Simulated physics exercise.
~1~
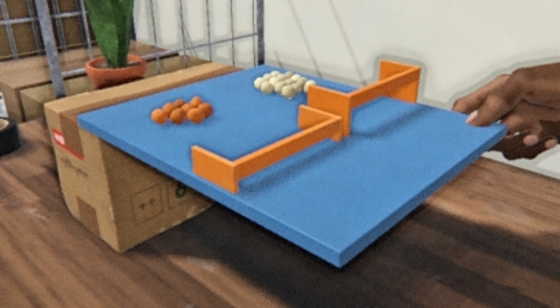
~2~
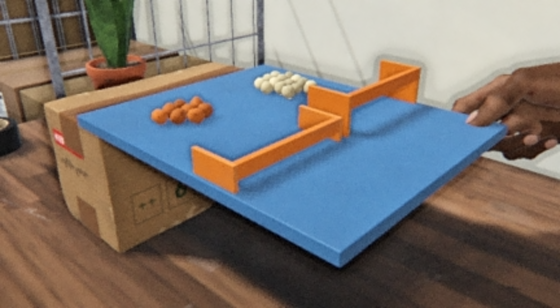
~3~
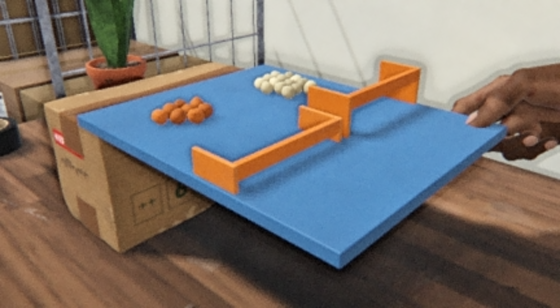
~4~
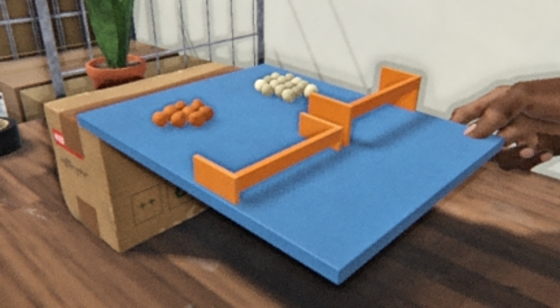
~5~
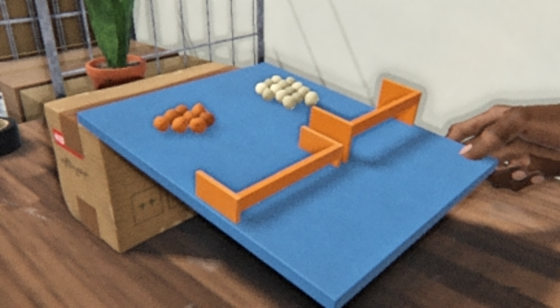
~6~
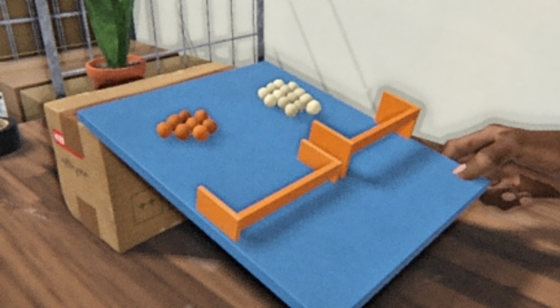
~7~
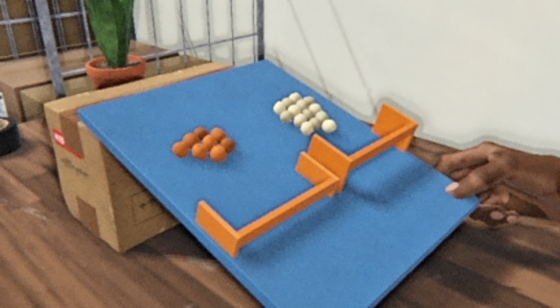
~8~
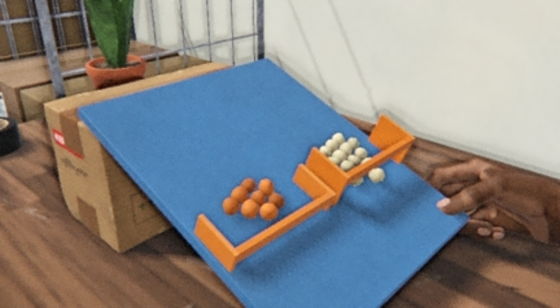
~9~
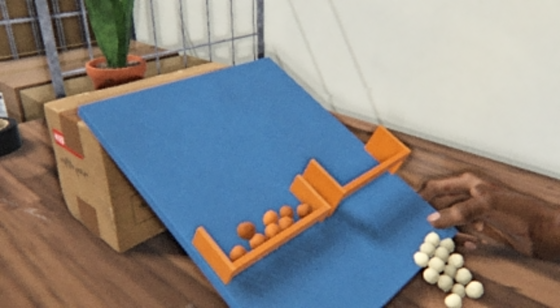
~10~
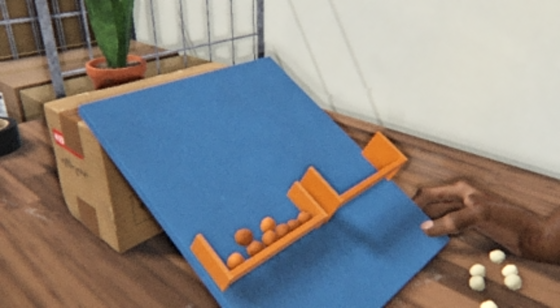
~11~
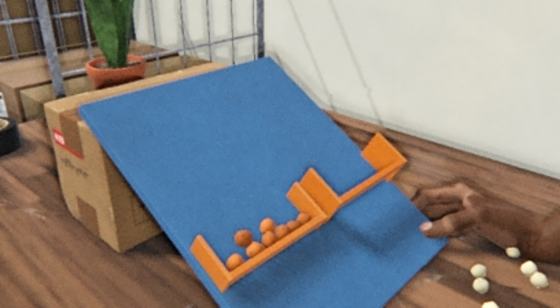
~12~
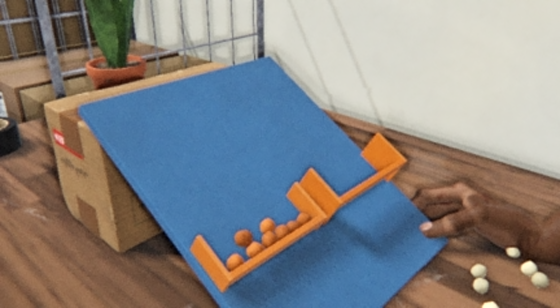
A blue board, seen from slightly above on a wooden surface, rests on a cardboard box at left while a hand holds its right side, with a potted plant behind. Orange balls sit at the near side and cream balls at the far side, upslope of two orange bars. The hand lowers the board, and it tilts more steeply. Both groups roll down toward the bars. The cream balls pass under the far bar and spill onto the surface at right, while the orange balls stay gathered behind the near bar as the board comes to rest.
